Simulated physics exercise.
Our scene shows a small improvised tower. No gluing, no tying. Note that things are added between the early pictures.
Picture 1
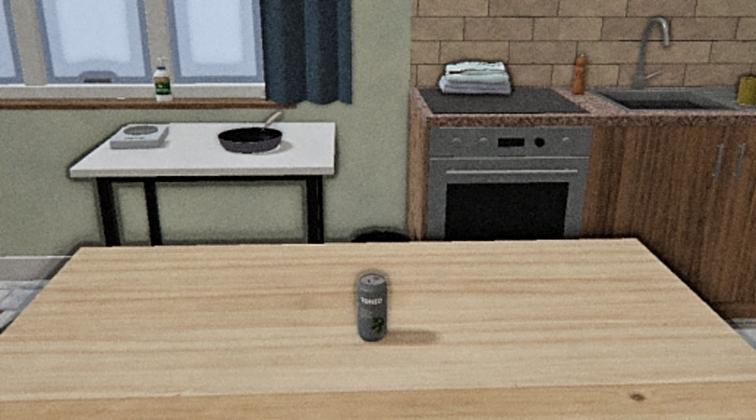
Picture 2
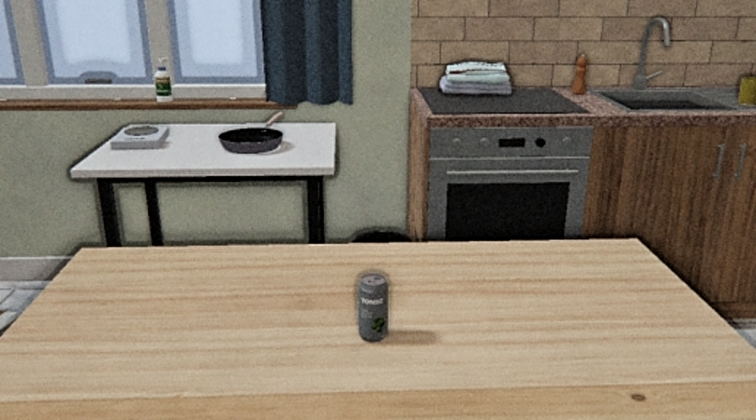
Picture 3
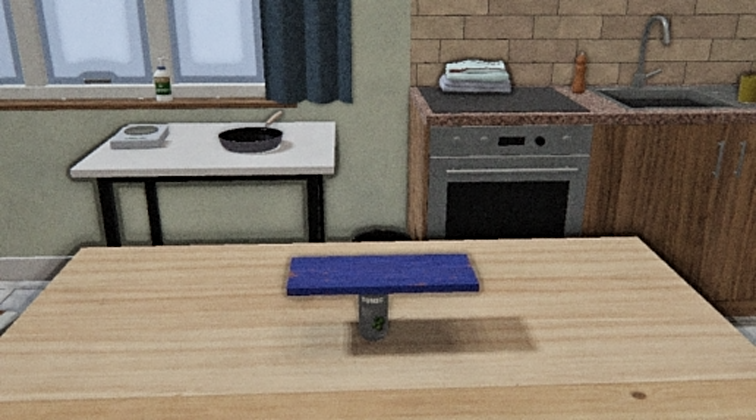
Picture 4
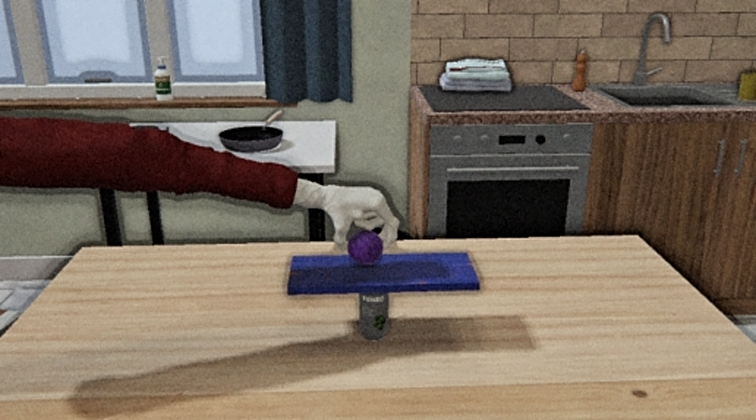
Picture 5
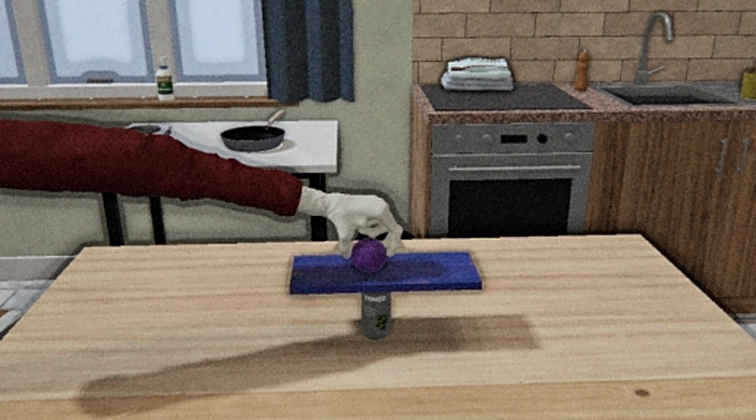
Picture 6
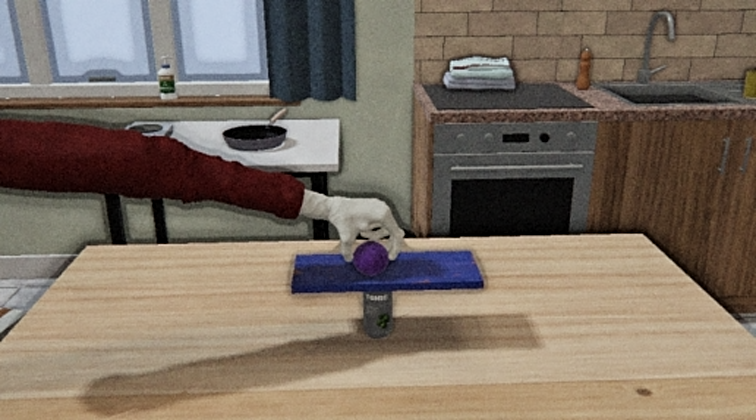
A hand lowers a purple ball onto a blue board resting on a grey can.
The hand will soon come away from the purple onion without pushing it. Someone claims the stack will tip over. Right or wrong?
Wrong, it stays upright.
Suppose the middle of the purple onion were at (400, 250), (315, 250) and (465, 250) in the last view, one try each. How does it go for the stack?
Stands firm, stands firm, topples.
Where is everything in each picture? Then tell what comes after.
In the first picture, the last thing is not in view yet; grey can (372, 308).
In the second picture, the last thing is not in view yet; grey can (373, 309).
In the third picture, the last thing is not in view yet; grey can (373, 307).
The fourth picture shows still above its spot; purple onion (365, 247); grey can (374, 306).
The fifth picture shows still above its spot; purple onion (369, 254); grey can (376, 306).
The sixth picture shows set down, still held; purple onion (371, 258); grey can (378, 305).
Then, 0.60 s on from there, no change.
Then, 1.40 s on from there, purple onion resting near (371, 259).
In the end, all 3 unmoved. At the end, from the last picture's camera, purple onion near (371, 259). The stack keeps its balance.
